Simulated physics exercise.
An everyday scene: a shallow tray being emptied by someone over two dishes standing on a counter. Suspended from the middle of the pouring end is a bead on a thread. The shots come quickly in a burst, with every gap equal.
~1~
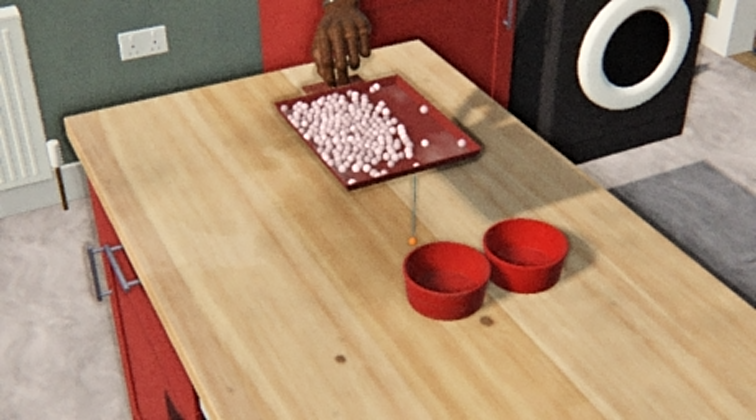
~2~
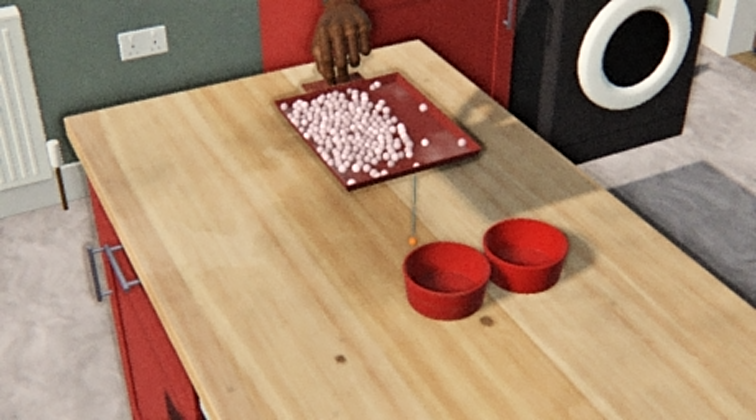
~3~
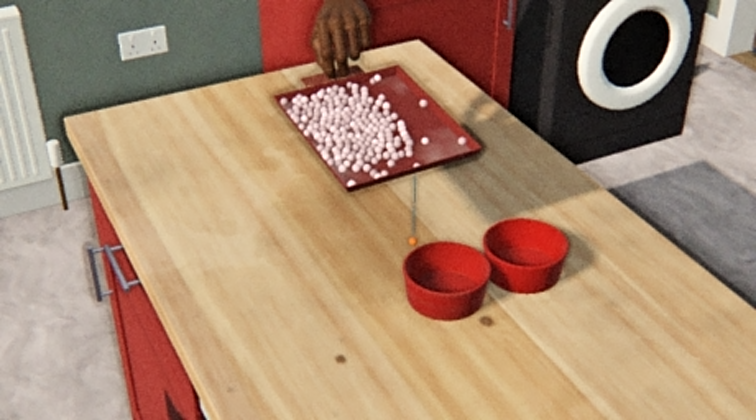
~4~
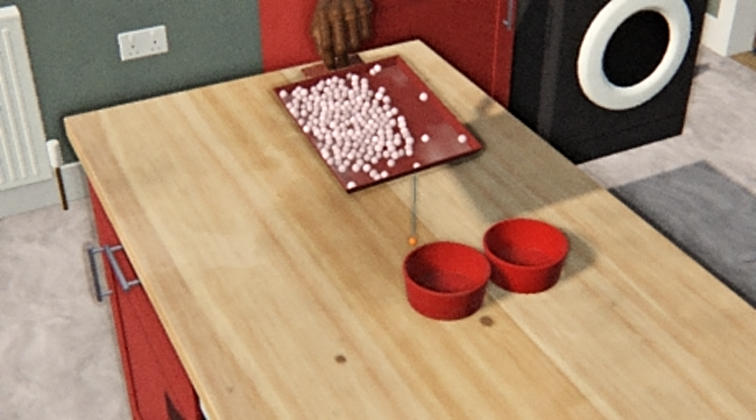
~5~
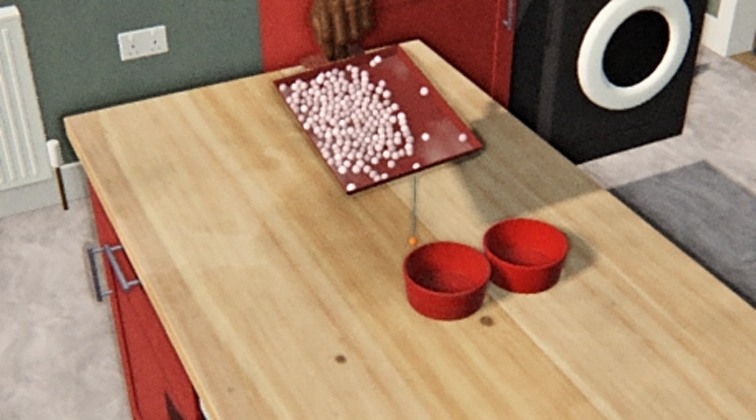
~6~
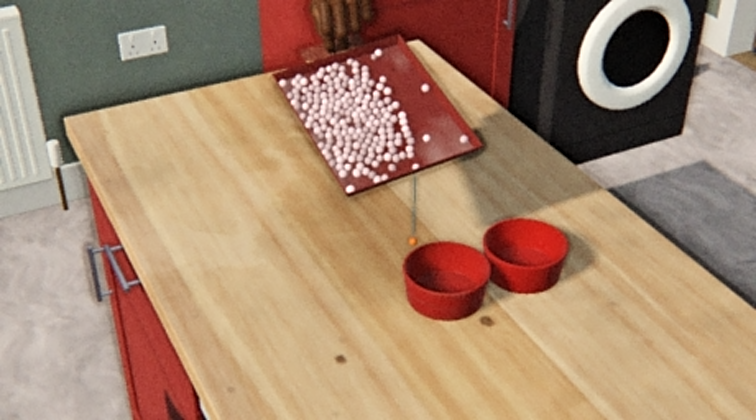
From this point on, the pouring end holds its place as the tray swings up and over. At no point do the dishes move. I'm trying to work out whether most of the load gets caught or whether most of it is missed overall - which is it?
Most of it gets missed.
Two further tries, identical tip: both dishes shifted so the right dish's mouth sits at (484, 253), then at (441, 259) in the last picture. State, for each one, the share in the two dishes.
In order: 60 percent and 90 percent.
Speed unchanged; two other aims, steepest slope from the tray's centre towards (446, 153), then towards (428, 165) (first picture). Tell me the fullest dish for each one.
The first try: Right. The second: The left dish.
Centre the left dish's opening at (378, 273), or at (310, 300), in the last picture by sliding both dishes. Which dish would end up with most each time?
First place: The leftmost one; second place: The rightmost one.
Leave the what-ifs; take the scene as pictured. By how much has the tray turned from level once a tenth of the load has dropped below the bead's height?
Roughly 55 degrees of tilt.
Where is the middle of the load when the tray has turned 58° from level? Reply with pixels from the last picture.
(372, 197).
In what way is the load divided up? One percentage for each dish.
For the left dish 20 %, for the right dish 0 %.
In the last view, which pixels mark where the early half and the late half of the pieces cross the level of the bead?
The first part passes (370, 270); everything after passes (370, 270).
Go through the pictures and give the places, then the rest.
The first picture shows corners of the pouring end near (348, 182) and (476, 147), level; middle of the load near (354, 129), sugar pearls; left dish near (468, 303); right dish near (548, 276); bead on its thread near (414, 241).
The second picture shows corners of the pouring end near (348, 182) and (476, 147), level; middle of the load near (354, 128).
The third picture shows corners of the pouring end near (348, 184) and (476, 146), tipped barely, lowest at the left corner; middle of the load near (354, 125).
The fourth picture shows corners of the pouring end near (348, 186) and (477, 145), tipped a little, lowest at the left corner; middle of the load near (354, 120).
The fifth picture shows corners of the pouring end near (348, 188) and (477, 145), tipped a little, lowest at the left corner; middle of the load near (354, 117).
The sixth picture shows corners of the pouring end near (348, 190) and (477, 144), tipped clearly, lowest at the left corner; middle of the load near (356, 115), all but a few on the move; left dish near (468, 303); right dish near (548, 276).
Shortly afterwards, tray tipped steeply; near half on the tray; a little in the left dish; near a quarter outside both; near a quarter in the air.
Next, tray tipped right over; near a quarter in the left dish; the bulk outside both; only a few in the air.
Some moments later, tray tipped past a quarter turn; near a quarter in the left dish; the bulk outside both.
In the end, tray tipped past a quarter turn; near a quarter in the left dish; none at all in the right dish; the bulk outside both.
